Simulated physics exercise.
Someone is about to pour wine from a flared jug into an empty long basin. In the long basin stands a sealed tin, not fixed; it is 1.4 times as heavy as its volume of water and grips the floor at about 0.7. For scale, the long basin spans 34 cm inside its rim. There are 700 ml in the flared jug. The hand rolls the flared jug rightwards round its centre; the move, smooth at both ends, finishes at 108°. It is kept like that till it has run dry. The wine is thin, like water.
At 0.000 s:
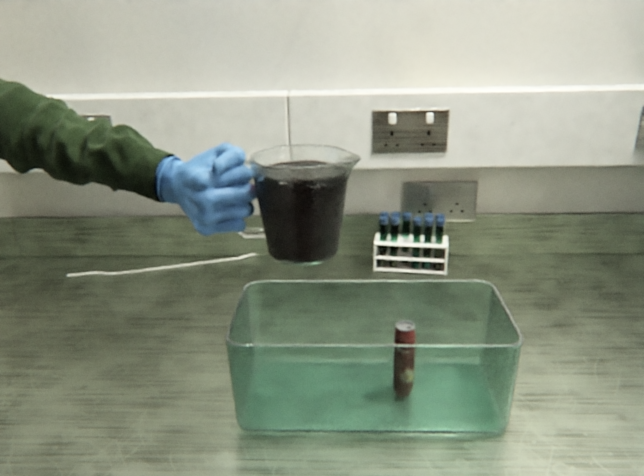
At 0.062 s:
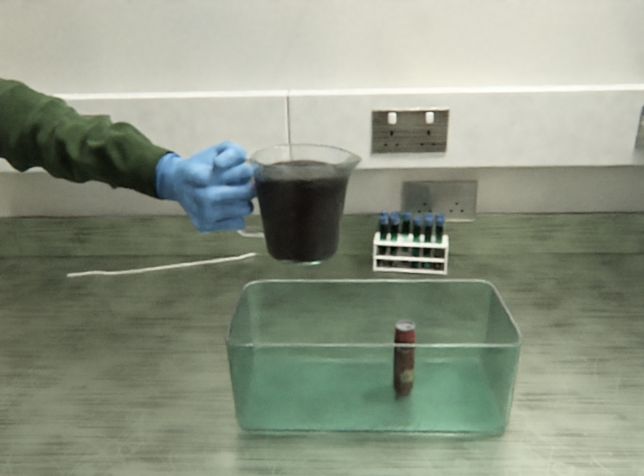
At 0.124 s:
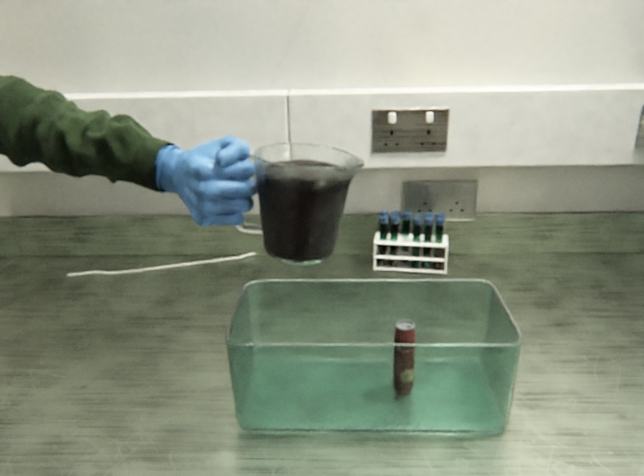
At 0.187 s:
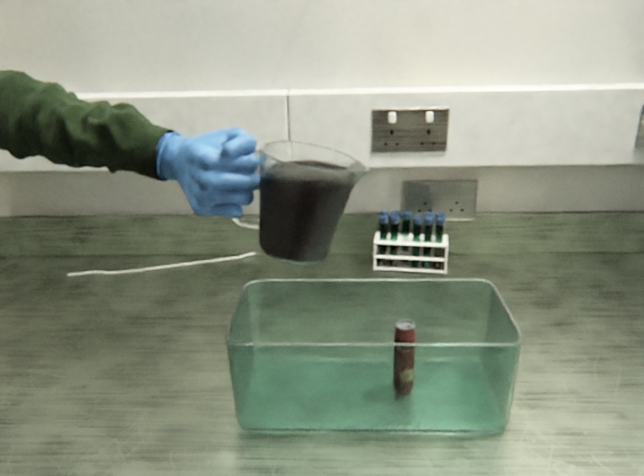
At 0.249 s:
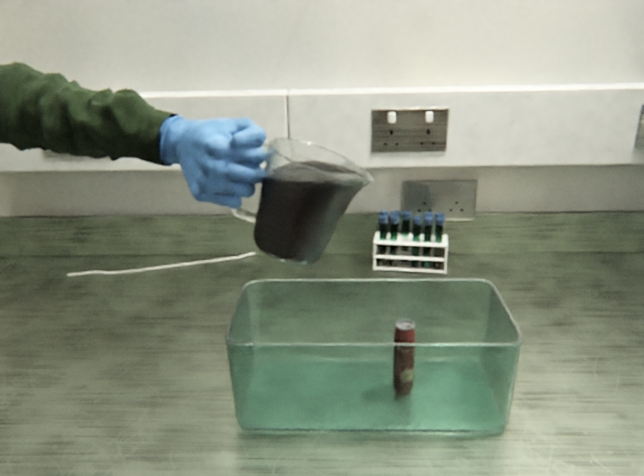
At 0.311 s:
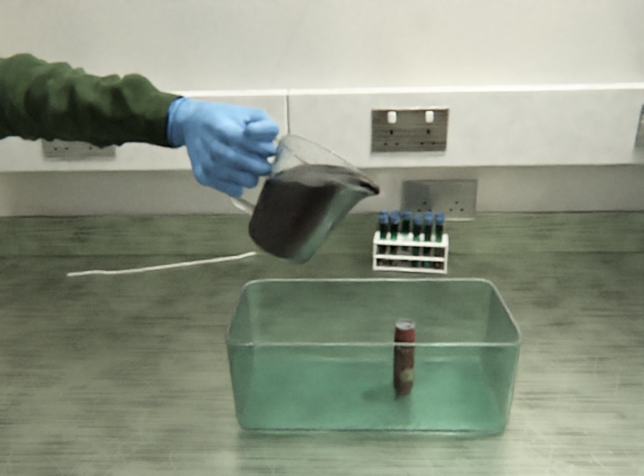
An arm in a dark green sleeve and blue glove holds a clear flared jug of dark wine over a grey worktop, seen from the front against a pale wall with sockets. Below is a long, clear greenish basin with a small dark red tin, and behind it a white rack of blue-capped tubes. The hand rises slightly and rolls the jug rightwards, slowly then faster, wine reaching its lip.
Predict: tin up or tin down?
It falls.
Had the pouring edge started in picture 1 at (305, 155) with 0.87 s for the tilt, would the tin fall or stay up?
Then it remains upright.
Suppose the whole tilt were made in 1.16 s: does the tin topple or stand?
Then it goes over.
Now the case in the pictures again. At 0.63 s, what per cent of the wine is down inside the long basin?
Near 22 in a hundred.
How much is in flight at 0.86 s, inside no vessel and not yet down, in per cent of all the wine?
Some 10 per cent.
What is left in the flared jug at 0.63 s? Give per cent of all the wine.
Some 54 per cent.
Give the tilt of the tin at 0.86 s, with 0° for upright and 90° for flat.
It is at some 0°.
Then, 0.63 s in, the tilt is 89° and 53 per cent is still to pour; the tin stands where it began.
Then, 0.86 s in, the tilt is 108° and 8 per cent is still to pour; the tin stands where it began.
Then, 1.11 s in, the tilt is 108° and 0 per cent is still to pour; the tin lies on its side.
Then, 1.37 s in, the tilt is 108° and 0 per cent is still to pour; the tin lies on its side.
Finally, the tin lies on its side.
